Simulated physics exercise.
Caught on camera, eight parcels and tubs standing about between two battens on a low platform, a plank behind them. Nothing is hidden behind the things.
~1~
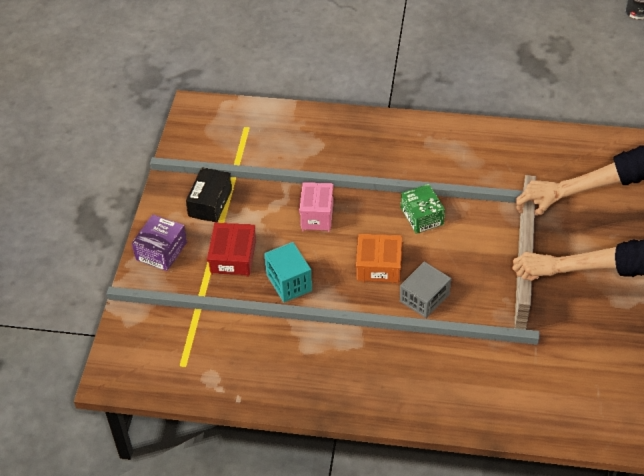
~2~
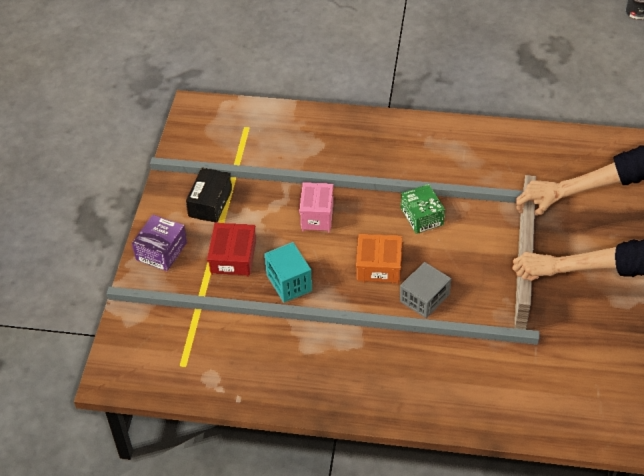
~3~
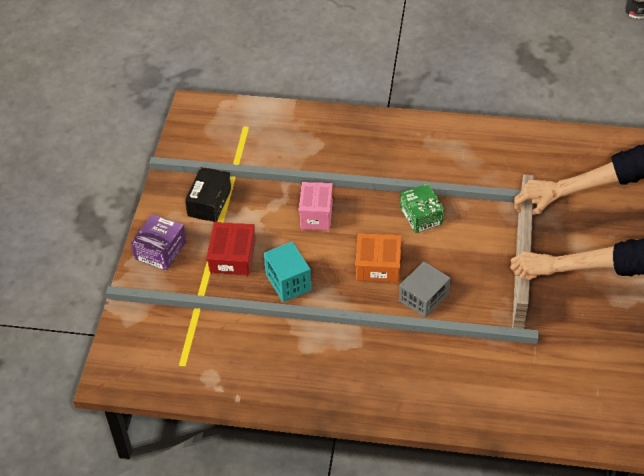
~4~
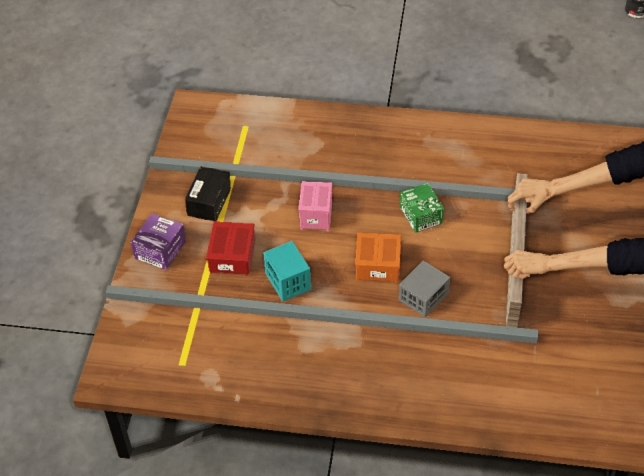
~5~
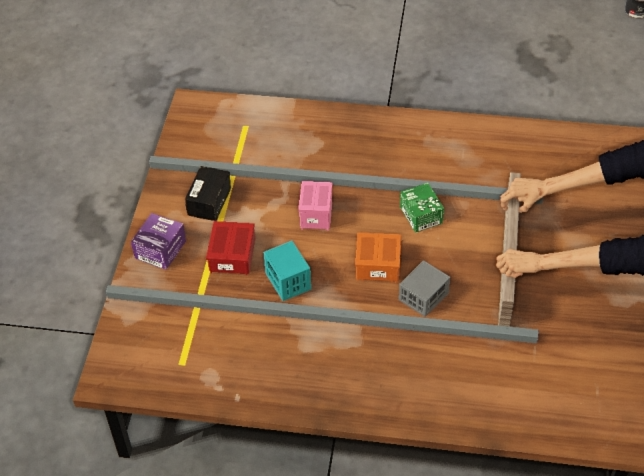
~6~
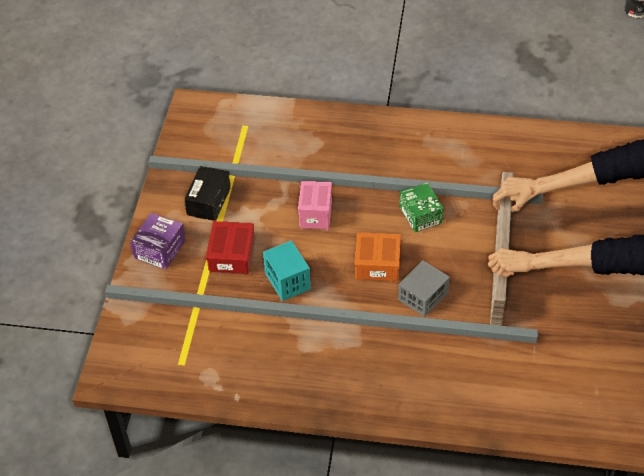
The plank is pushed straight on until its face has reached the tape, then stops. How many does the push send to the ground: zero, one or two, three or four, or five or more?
As it turns out, the number that fall off is one or two.
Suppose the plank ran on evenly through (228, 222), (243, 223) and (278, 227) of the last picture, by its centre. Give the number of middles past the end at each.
In that order 1, 1 and 0.
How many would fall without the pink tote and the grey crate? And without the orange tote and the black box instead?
1 in the first case, 1 in the second.
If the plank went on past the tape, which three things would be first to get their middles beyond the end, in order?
They are the purple box, then the black box, then the red tote.
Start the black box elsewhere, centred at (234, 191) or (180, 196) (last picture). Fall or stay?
In that order, it stays on; remains up.
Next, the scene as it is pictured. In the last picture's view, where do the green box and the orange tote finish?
Near (213, 183) and (186, 239).
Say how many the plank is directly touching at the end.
That makes 3.
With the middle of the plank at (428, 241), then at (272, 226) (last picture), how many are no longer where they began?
The counts are 3 and 8.
A little later, none off yet; purple box at rest near (158, 241); black box at rest near (208, 193); red tote at rest near (231, 248).
Next, none off yet; purple box shifted a little near (145, 237); black box shifted a little near (200, 191); red tote shifted about its own width near (188, 240).
When it is over, the number that fall off is one or two; down, purple box.
